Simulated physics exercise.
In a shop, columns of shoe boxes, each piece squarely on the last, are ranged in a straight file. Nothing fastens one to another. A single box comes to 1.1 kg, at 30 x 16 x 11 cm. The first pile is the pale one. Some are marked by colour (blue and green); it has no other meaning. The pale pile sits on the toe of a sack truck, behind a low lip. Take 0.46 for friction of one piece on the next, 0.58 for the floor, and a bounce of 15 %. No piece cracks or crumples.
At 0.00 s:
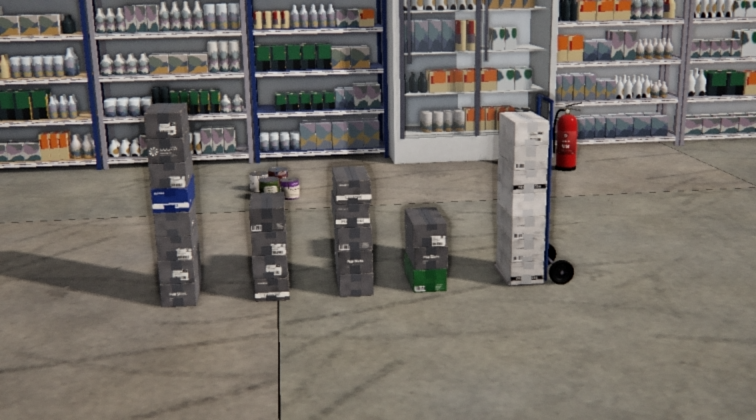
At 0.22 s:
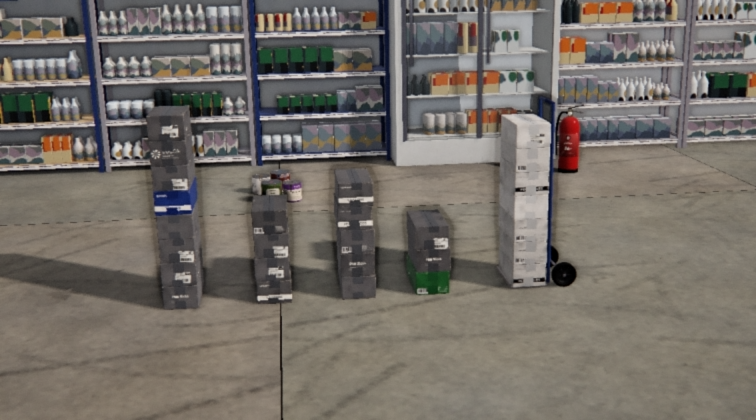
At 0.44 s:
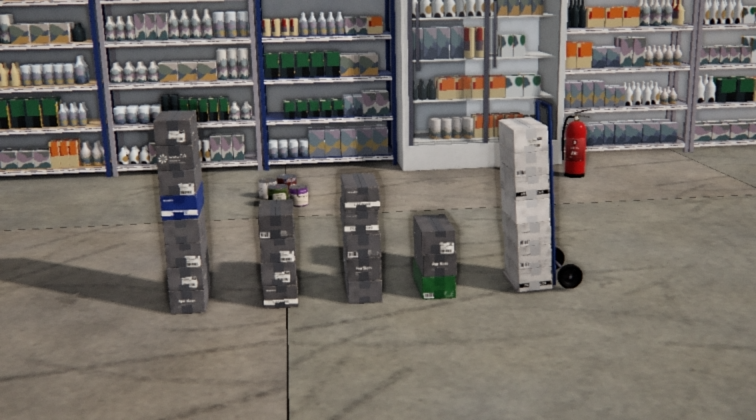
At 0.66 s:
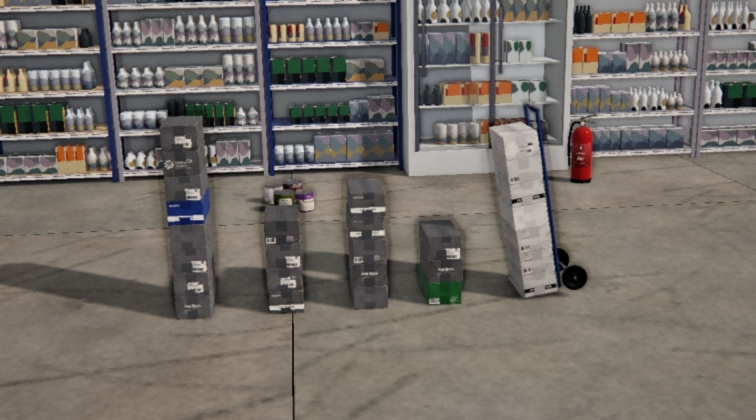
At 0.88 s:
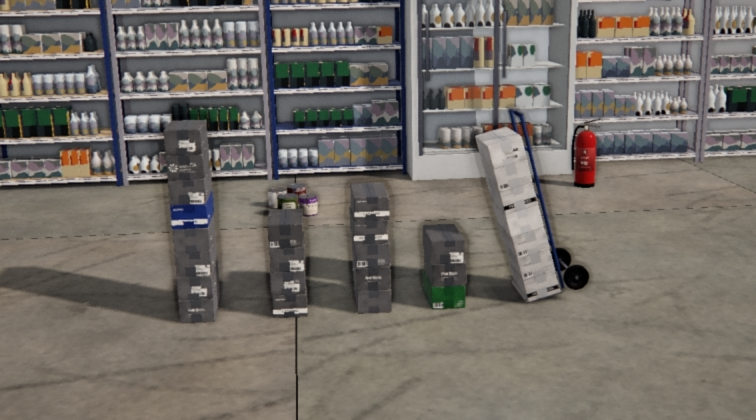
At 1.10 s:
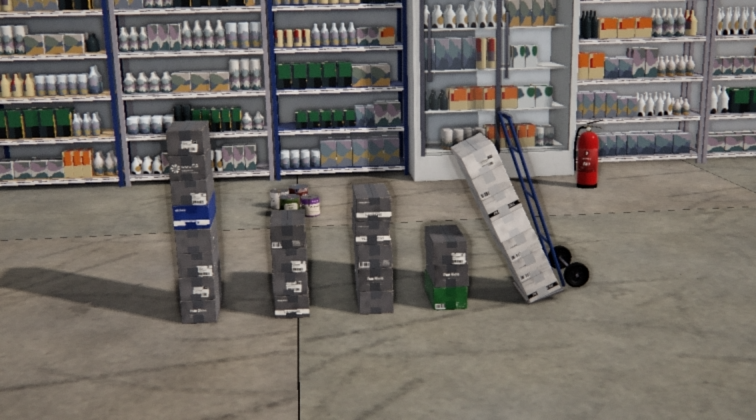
Hand truck tilting forward to the left with its pale box stack, which leans further, beside four still dark stacks.
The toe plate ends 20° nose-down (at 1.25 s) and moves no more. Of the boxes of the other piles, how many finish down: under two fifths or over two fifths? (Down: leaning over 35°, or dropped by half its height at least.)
It comes to under two fifths.
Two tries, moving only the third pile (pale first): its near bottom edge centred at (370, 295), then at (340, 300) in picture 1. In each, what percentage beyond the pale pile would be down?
First 0, then 0 per cent.
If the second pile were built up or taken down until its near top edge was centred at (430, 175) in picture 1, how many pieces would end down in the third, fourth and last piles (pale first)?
In that case third 5, fourth 3, last 0.
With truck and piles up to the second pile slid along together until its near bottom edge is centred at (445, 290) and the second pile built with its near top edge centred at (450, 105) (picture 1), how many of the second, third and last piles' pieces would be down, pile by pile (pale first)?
Then second 7, third 5, last 7.
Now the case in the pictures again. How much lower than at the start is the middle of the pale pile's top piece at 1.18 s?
Some 5 cm lower.
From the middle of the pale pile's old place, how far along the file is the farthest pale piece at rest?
Some 70 cm.
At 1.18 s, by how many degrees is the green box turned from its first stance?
Roughly 0°.
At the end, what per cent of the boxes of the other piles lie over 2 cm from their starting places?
40 per cent.
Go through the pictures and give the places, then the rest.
In the first frame (we follow the side turned to the camera; the camera pans a little), truck frame (551, 139) 0° forward; green box (430, 281); blue box (170, 201); no other piece has moved.
In the second frame, truck frame (552, 141) 0° forward; blue box (172, 203).
In the third frame, truck frame (550, 144) 3° forward, top of the pale pile leaning 3°; blue box (179, 208); no other piece has moved.
In the fourth frame, truck frame (542, 148) 9° forward, top of the pale pile leaning 9°; blue box (185, 213); no other piece has moved.
In the fifth frame, truck frame (530, 152) 15° forward, top of the pale pile leaning 15°; blue box (189, 217); no other piece has moved.
In the sixth frame, truck frame (520, 153) 19° forward, top of the pale pile leaning 25°; blue box (191, 218); green box (451, 299); no other piece has moved.
Around 1.18 s, 1 of the pale pile down; none of the 20 other boxes down.
Around 1.34 s, 7 of the pale pile down; none of the 20 other boxes down.
Around 1.54 s, 7 of the pale pile down; none of the 20 other boxes down, 6 disturbed.
Around 2.02 s, 7 of the pale pile down; none of the 20 other boxes down, 7 disturbed.
Finally (2.6 s), 7 of the pale pile down; none of the 20 other boxes down, 8 disturbed; green box unmoved; blue box unmoved. That is 0 per cent. Seen by the last camera, middles, green box near (444, 289), blue box near (195, 210).
